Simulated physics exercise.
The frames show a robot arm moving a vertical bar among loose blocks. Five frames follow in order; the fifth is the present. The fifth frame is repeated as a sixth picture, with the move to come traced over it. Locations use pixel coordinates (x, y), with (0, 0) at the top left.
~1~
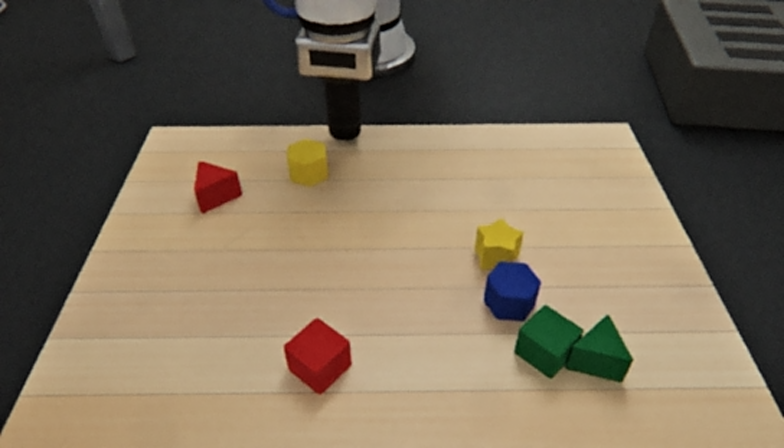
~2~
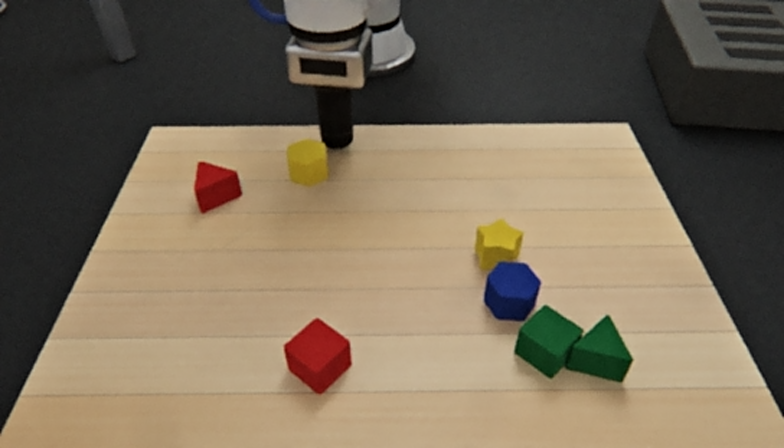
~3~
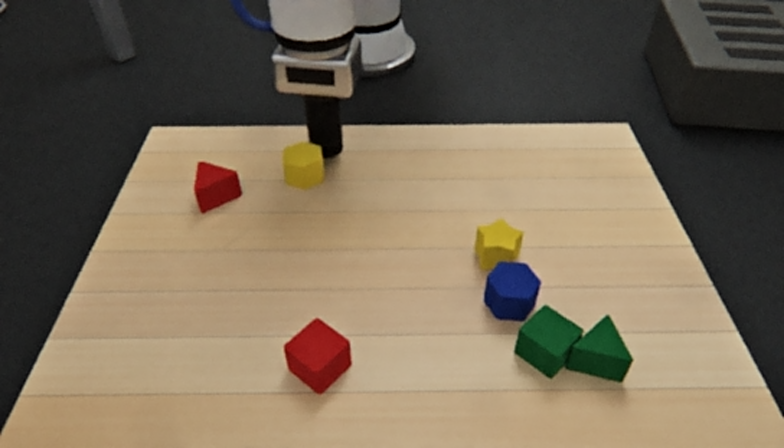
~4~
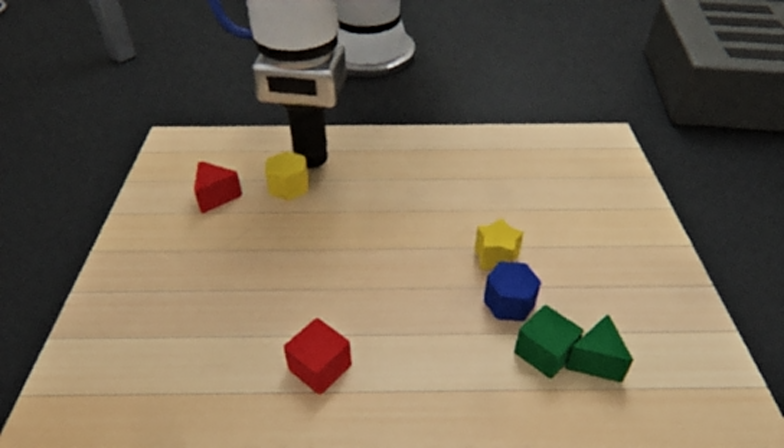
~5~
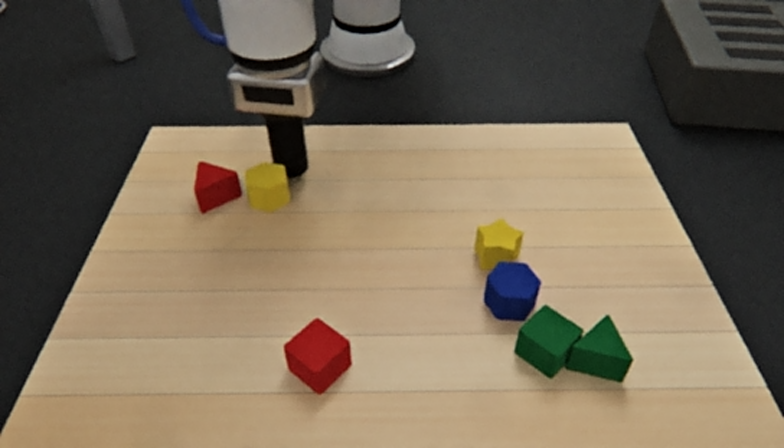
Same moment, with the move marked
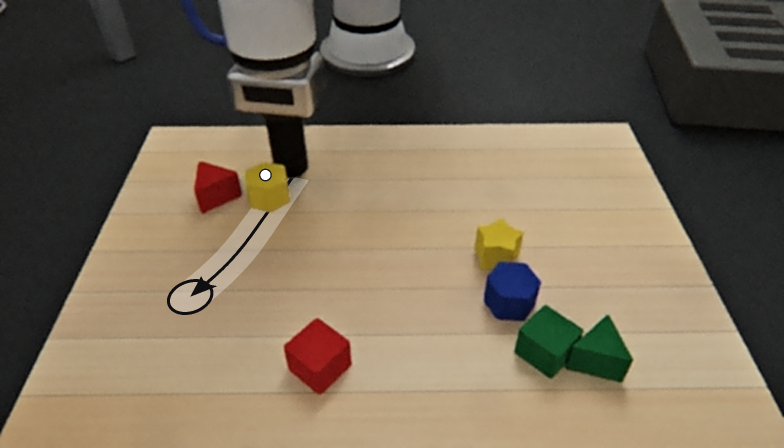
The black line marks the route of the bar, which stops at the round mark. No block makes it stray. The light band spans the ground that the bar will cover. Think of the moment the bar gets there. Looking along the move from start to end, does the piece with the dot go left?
In short: No.
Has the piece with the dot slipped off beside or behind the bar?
That would be a yes.
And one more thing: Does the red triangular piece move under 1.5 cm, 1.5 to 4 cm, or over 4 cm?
The shift is below 1.5 cm.
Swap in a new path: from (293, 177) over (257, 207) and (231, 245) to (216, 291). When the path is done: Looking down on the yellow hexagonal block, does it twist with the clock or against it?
From the top, the block rotates clockwise.
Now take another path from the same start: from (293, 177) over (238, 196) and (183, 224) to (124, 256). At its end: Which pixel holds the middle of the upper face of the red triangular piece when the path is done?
Most likely (162, 182).
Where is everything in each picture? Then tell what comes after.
Lower end of the bar at (345, 132), tops of blocks, red triangular piece at (211, 174), yellow hexagonal block at (306, 151), in the first frame.
Bar at (337, 140), blocks as before, in the second frame.
Bar at (327, 149), yellow hexagonal block at (302, 154), in the third frame.
Bar at (311, 159), yellow hexagonal block at (285, 164), in the fourth frame.
Bar at (291, 168), red triangular piece at (211, 174), yellow hexagonal block at (265, 175), in the fifth frame.
The drawn path runs from (293, 177) by way of (267, 213) and (237, 254) to (190, 297); the dot is on the yellow hexagonal block.
On the path given first. One third of the way, bar at (266, 204); yellow hexagonal block at (225, 206), turned 45° clockwise.
Two thirds of the way, bar at (234, 245); yellow hexagonal block at (187, 229), turned 120° clockwise.
At the end, bar at (187, 288); red triangular piece not moved; yellow hexagonal block at (177, 234), turned 155° clockwise.
